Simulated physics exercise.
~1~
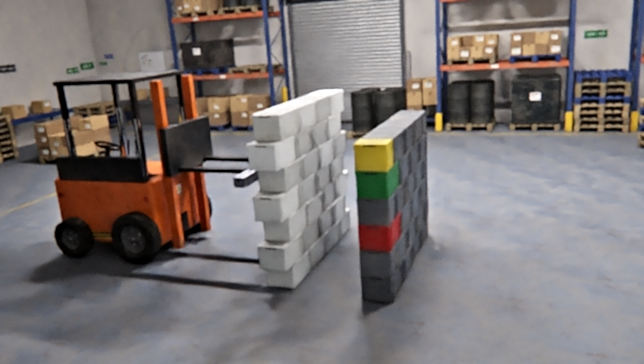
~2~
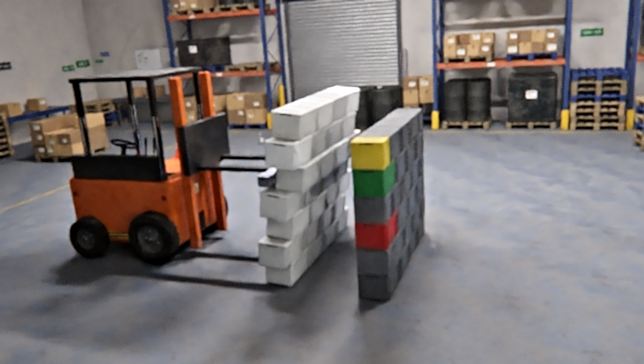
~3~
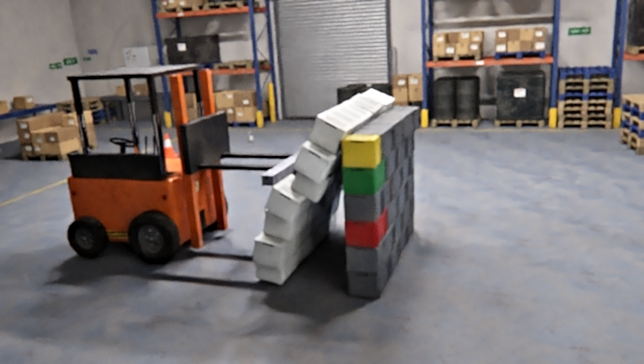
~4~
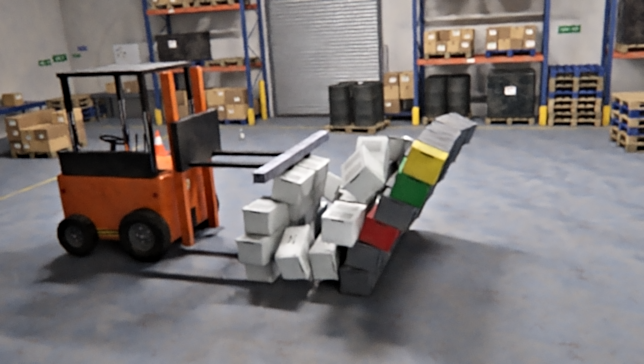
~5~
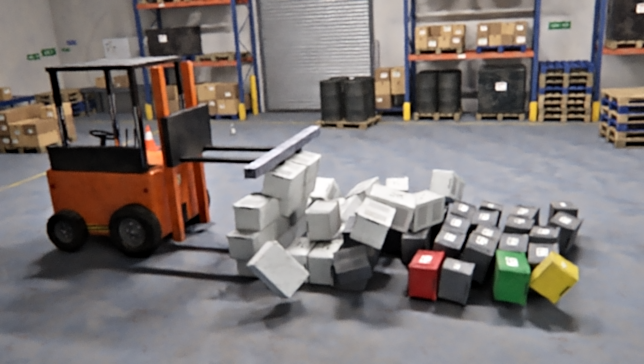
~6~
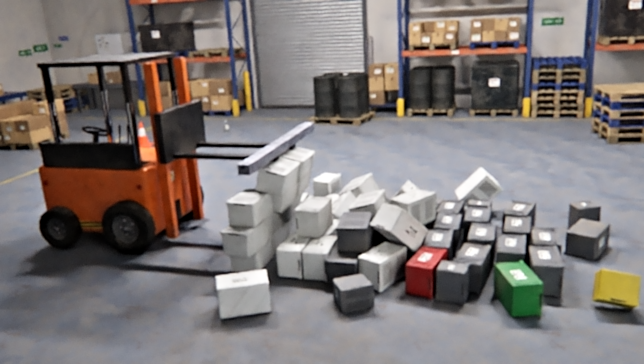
Warehouse floor with an orange forklift pushing a beam into a pale tote wall, toppling it and the dark wall beyond into scattered heaps.
